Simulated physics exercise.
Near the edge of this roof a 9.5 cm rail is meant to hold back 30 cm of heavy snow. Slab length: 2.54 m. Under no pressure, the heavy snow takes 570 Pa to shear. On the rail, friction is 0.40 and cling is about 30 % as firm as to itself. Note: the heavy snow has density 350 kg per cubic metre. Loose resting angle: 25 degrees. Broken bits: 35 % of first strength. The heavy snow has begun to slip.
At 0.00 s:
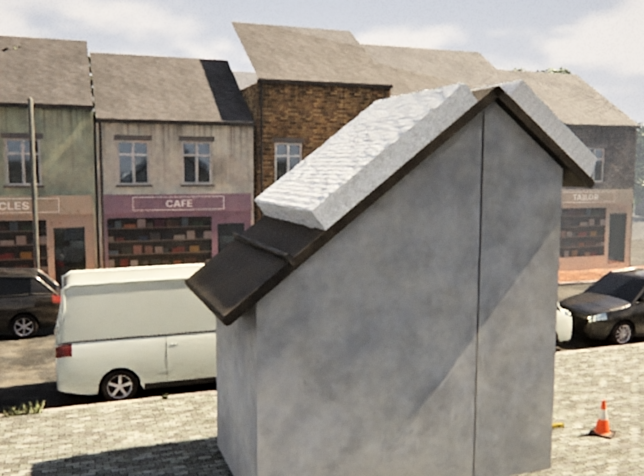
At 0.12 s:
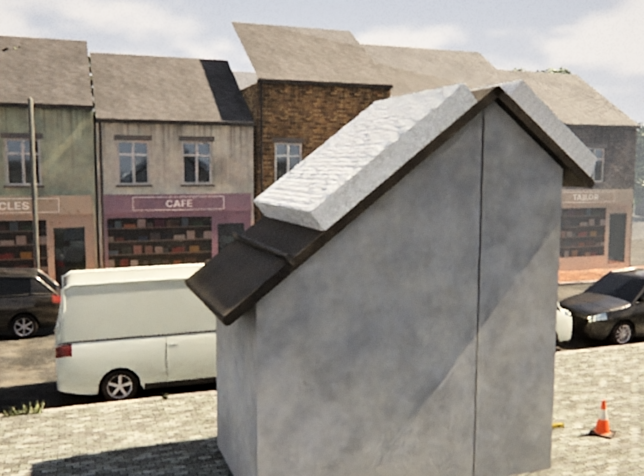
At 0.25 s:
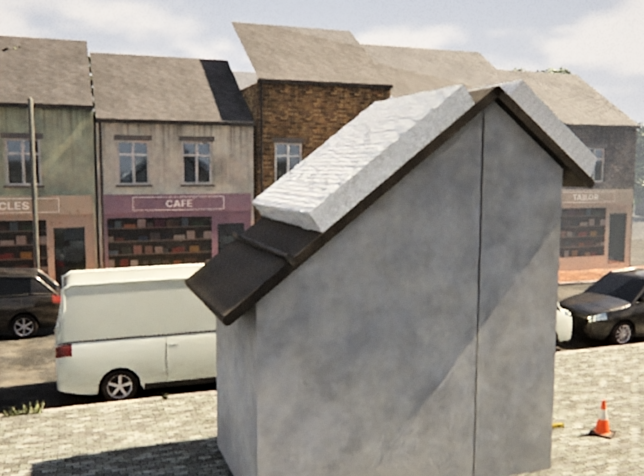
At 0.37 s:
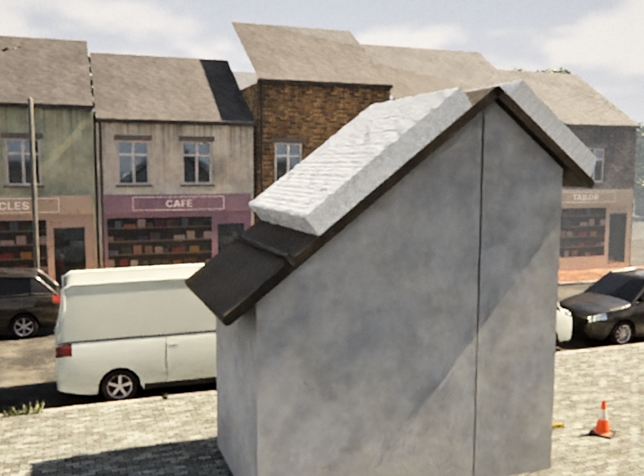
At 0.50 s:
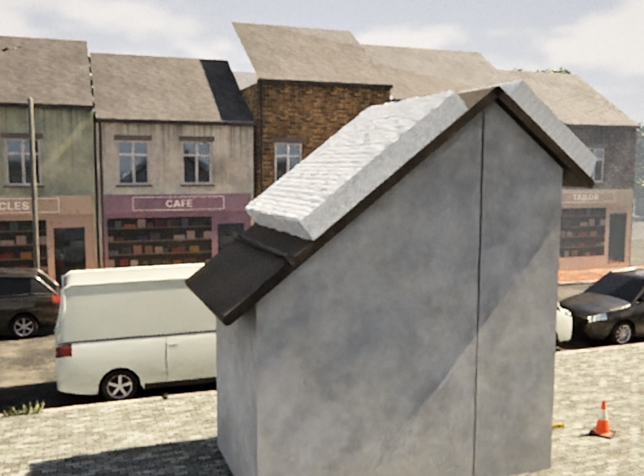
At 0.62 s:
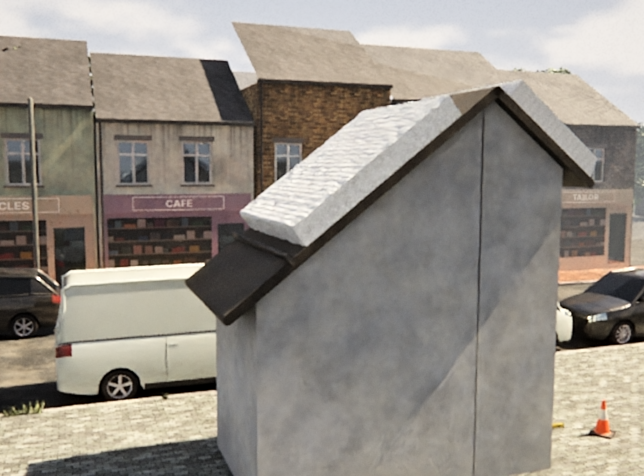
In this clip, a thick white slab on the sloped roof of a small grey structure slides slowly down to the left, gradually picking up speed, while the parked vehicles and shopfronts behind it stay still.
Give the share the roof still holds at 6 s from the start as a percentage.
Roughly 42 per cent.
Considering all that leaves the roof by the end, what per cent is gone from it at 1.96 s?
About 40 %.
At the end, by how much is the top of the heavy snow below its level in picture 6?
About 1.1 m.
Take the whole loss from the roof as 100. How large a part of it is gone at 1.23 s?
About 0 %.
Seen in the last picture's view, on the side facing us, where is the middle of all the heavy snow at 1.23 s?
Centre noted at roughly (335, 206).
By 1.23 s, 100 % of the snow is on the roof.
By 1.96 s, 77 % of the snow is on the roof.
By 2.68 s, 54 % of the snow is on the roof.
By 3.40 s, 44 % of the snow is on the roof.
By 6.00 s, at the end, 42 % of the snow is on the roof.
